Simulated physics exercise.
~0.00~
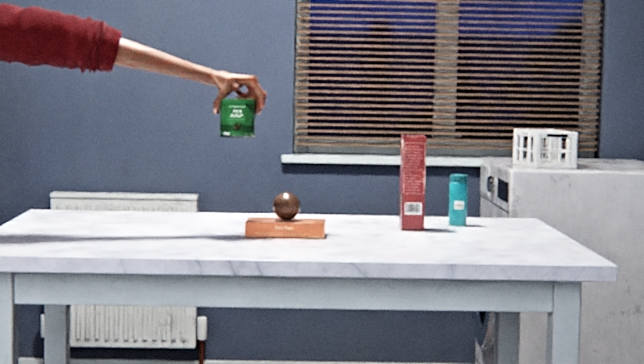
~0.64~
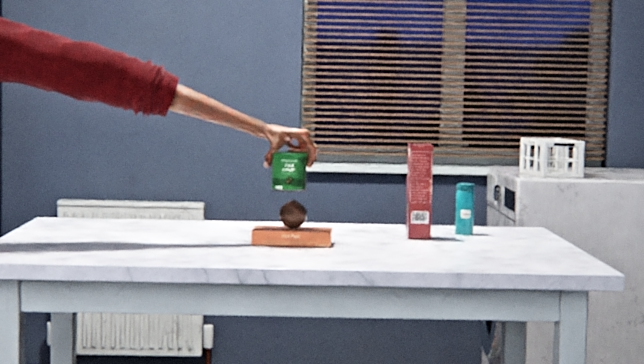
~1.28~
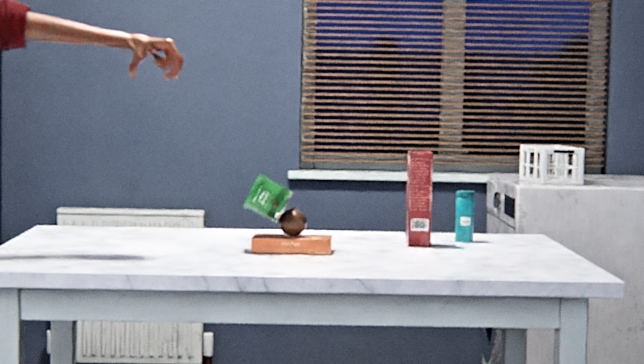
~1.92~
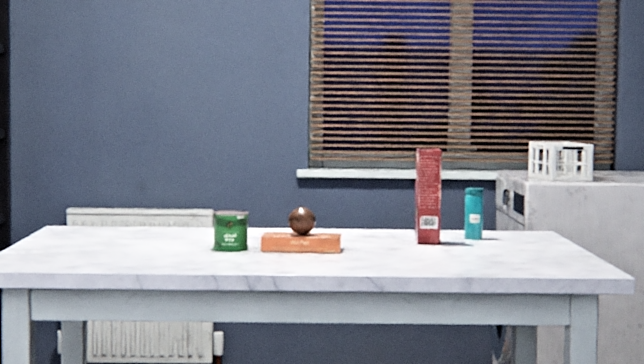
To begin with, a hand in a red sleeve holds a green pot above a marble-topped table, where a round brown onion sits on a flat orange packet, with a tall red carton and a turquoise shaker to the right. The hand moves right and lowers the pot onto the onion. It then lets go and draws back to the left, and the pot tips over and falls off the left side of the onion. At the end, the green pot rests on the table left of the packet, while the onion stays on top of the packet and the carton and shaker still stand.
